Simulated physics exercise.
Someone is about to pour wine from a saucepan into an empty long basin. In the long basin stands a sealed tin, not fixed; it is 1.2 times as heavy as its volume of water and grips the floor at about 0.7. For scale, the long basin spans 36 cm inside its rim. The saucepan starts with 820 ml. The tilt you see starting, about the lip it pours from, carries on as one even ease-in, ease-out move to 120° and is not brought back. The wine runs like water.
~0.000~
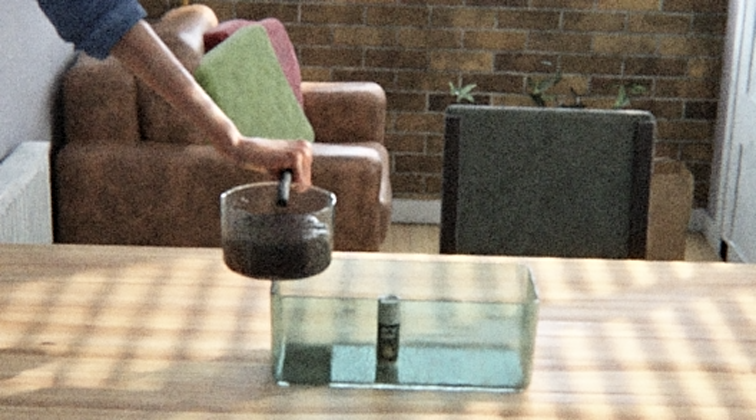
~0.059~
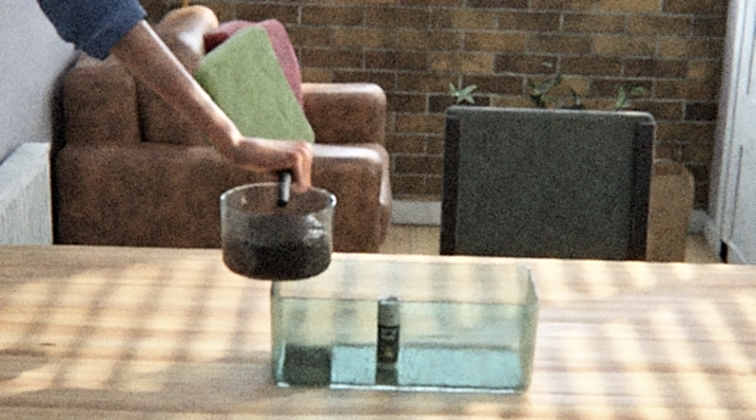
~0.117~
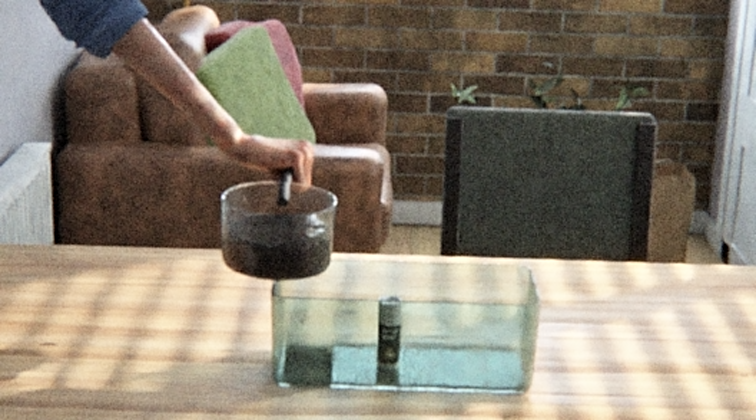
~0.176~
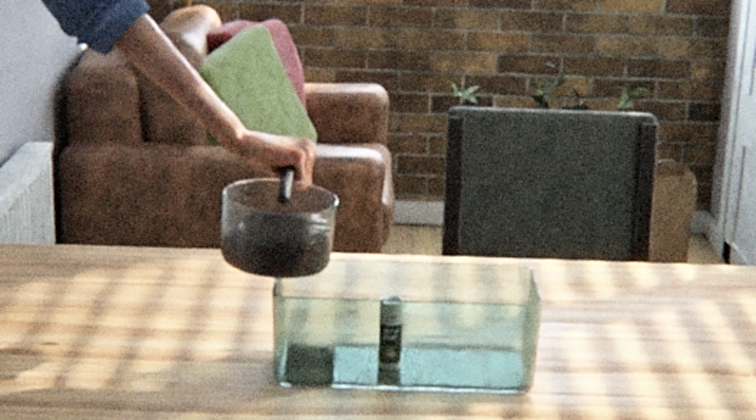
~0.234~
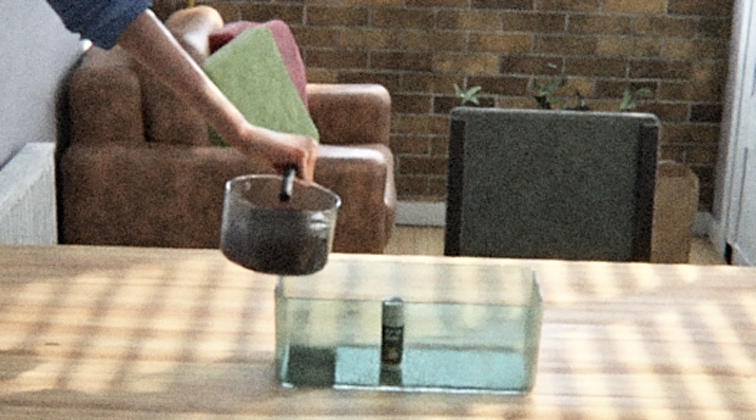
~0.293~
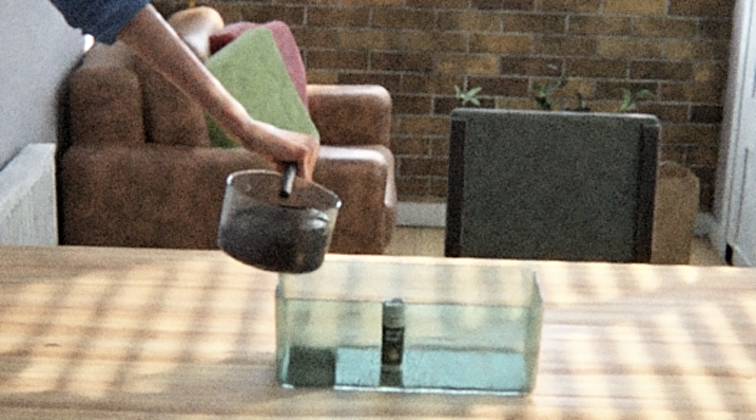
At first, a hand holds a clear saucepan of dark liquid level above the left end of a long glass basin on a wooden table, with a small tin standing inside the basin. Then the hand slowly tilts the saucepan slightly to the right, and the liquid shifts gently inside it.
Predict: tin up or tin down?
It keeps standing.
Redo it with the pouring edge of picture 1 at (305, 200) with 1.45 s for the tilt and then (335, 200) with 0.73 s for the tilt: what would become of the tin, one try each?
First it topples; then it stays up.
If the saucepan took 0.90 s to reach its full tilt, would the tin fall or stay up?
Then it keeps standing.
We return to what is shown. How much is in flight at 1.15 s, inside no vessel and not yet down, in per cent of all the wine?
Some 20 per cent.
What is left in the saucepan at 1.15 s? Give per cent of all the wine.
About 12 per cent.
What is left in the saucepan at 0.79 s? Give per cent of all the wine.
Near 78 in a hundred.
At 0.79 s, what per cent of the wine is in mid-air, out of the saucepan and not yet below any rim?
About 20 per cent.
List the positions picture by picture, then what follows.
Tilt 0°; pouring edge (334, 202); surface from (225, 227) to (332, 230); the long basin's rim runs from (274, 277) to (534, 285); the tin's top is at (389, 302), in the first picture.
Tilt 0°; pouring edge (334, 203); surface from (225, 228) to (331, 230), in the second picture.
Tilt 2°; pouring edge (335, 204); surface from (225, 227) to (332, 228), in the third picture.
Tilt 4°; pouring edge (337, 203); surface from (226, 224) to (332, 226), in the fourth picture.
Tilt 8°; pouring edge (338, 204); surface from (225, 222) to (332, 224), in the fifth picture.
Tilt 12°; pouring edge (339, 205); surface from (223, 218) to (332, 222), in the sixth picture.
By 0.79 s the tilt is 68° and 78 per cent is still to pour; the tin stands where it began.
By 1.15 s the tilt is 108° and 12 per cent is still to pour; the tin stands where it began.
By 1.54 s the tilt is 120° and 0 per cent is still to pour; the tin stands where it began.
By 1.95 s the tilt is 120° and 0 per cent is still to pour; the tin stands where it began.
At rest the tin stands where it began.
